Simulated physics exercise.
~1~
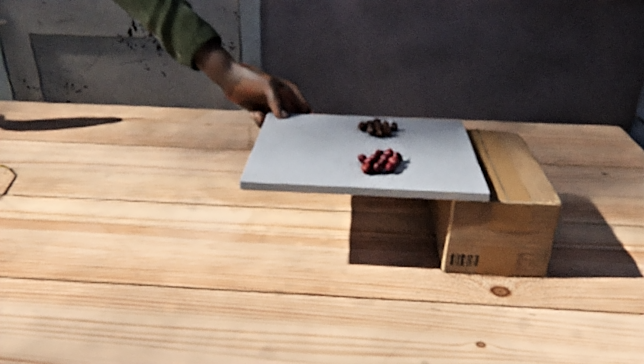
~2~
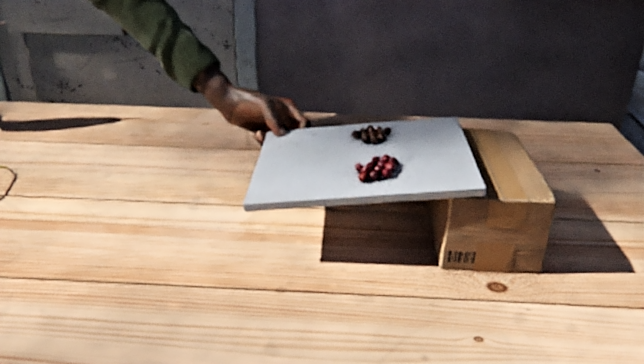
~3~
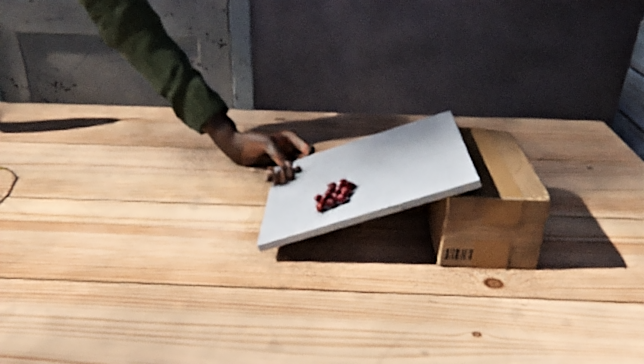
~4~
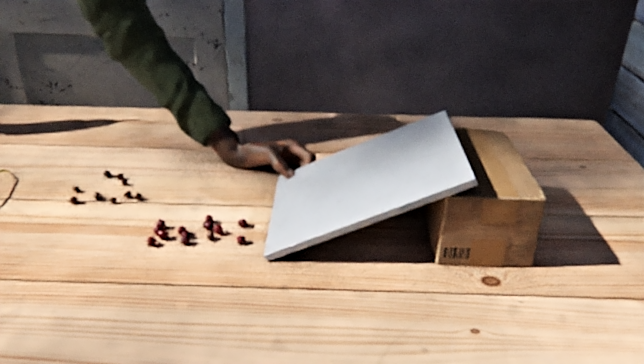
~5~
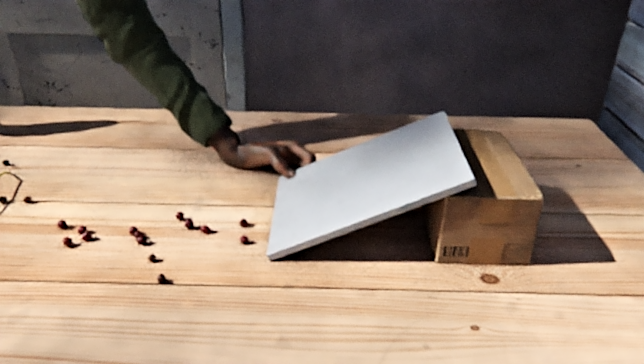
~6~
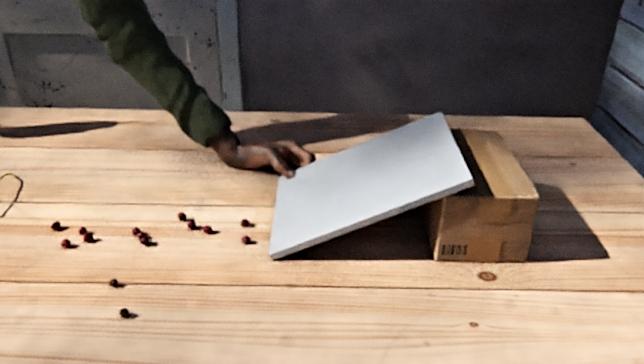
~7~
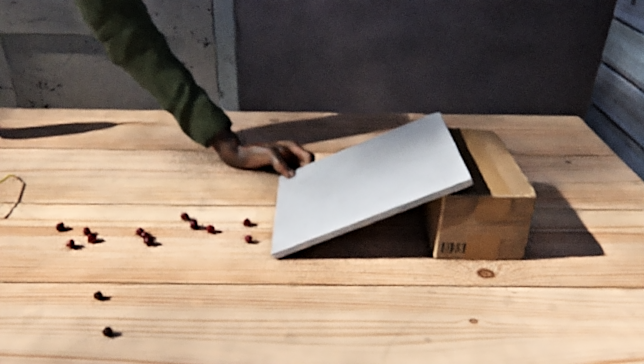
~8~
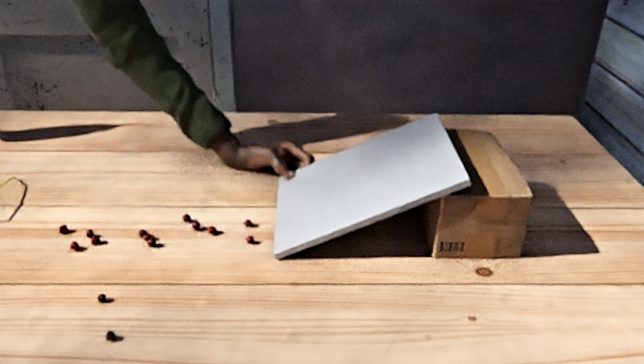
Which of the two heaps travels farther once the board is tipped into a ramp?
The far heap goes farther, with most of it rolling away out of sight while the near heap comes to rest scattered on the table.
